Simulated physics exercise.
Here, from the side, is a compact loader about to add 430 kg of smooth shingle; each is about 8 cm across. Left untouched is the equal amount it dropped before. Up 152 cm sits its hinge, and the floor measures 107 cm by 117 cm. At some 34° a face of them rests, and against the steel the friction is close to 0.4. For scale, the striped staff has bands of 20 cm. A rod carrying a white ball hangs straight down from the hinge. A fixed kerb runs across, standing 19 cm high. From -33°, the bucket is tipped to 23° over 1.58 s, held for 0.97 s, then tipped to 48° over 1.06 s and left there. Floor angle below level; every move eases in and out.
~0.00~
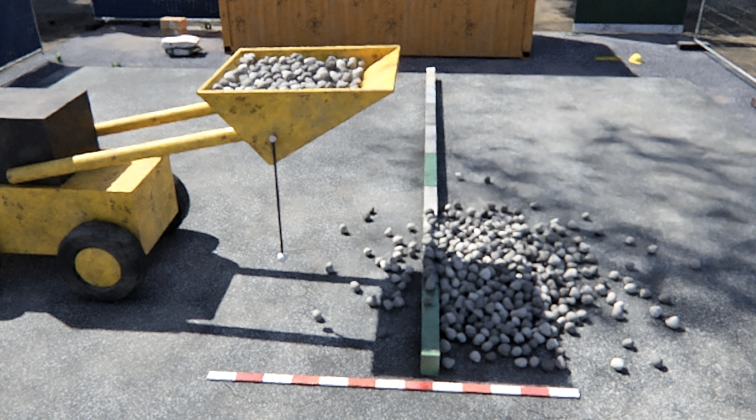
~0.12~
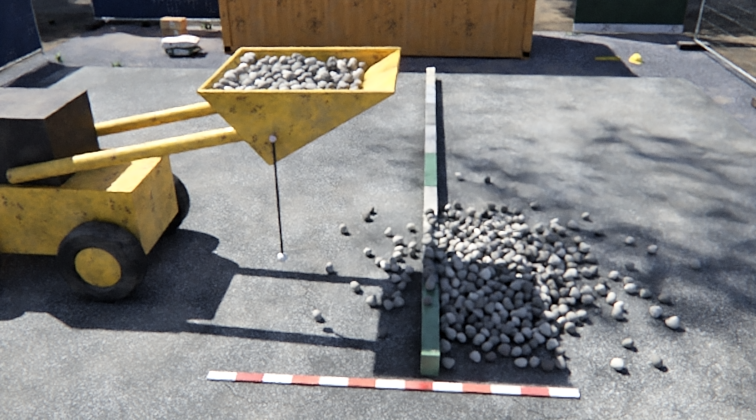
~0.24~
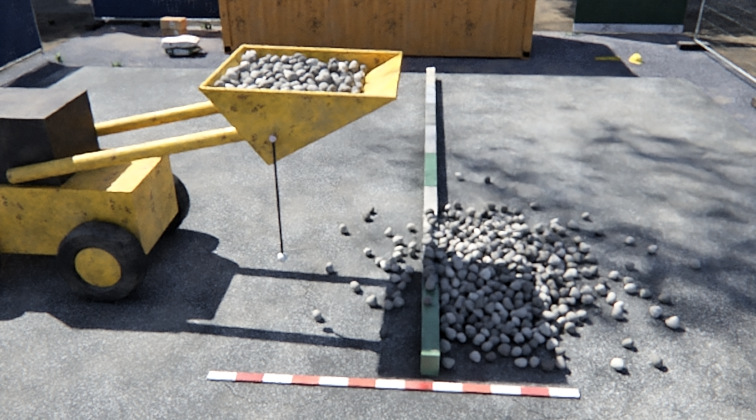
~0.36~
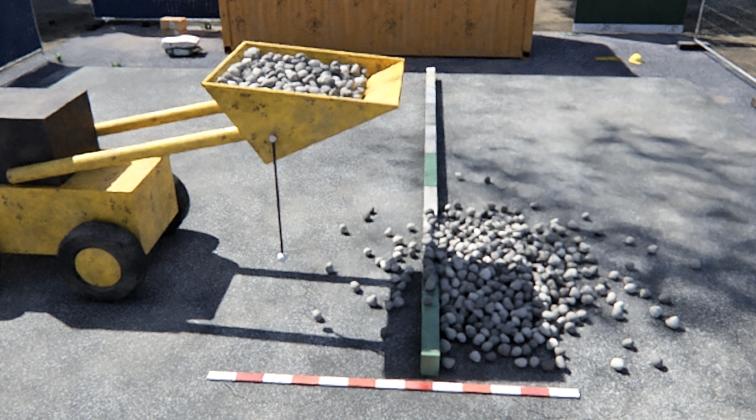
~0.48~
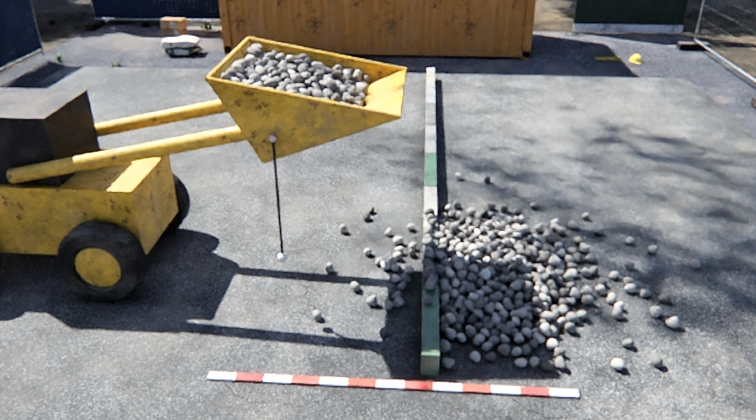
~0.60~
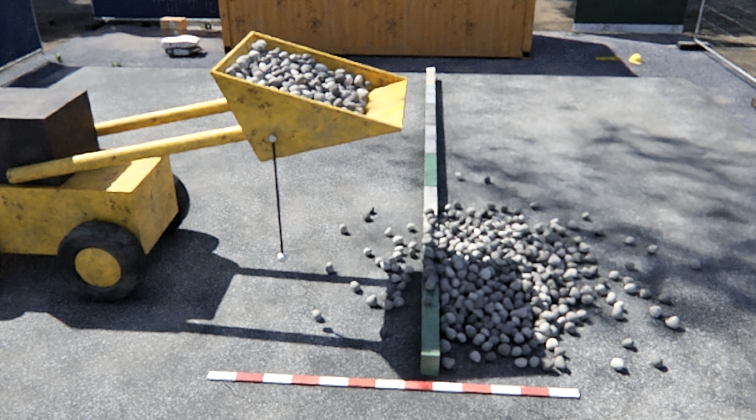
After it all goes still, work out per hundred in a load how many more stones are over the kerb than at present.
Around 66 stones per hundred.
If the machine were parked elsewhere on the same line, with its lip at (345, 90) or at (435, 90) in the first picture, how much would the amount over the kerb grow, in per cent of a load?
Case one about 20 %, case two about 95 %.
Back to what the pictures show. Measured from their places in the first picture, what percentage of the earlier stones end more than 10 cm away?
Close to 10 in a hundred of them.
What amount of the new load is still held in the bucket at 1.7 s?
I'd say about 85 per cent.
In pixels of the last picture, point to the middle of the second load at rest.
The middle lies near (454, 259) in the last picture.
After 1.2 s the floor is at 14°; in per cent of one load, 100 in the bucket, 8 on this side of the kerb, 92 over the kerb; the foremost stones are at (674, 295).
After 1.7 s the floor is at 23°; in per cent of one load, 84 in the bucket, 24 on this side of the kerb, 92 over the kerb; the foremost stones are at (674, 295).
After 4.1 s the floor is at 48°; in per cent of one load, 0 in the bucket, 42 on this side of the kerb, 158 over the kerb; the foremost stones are at (674, 295).
After 6.8 s the floor is at 48°; in per cent of one load, 0 in the bucket, 42 on this side of the kerb, 158 over the kerb; the foremost stones are at (674, 295). Net gain over the kerb, 66.
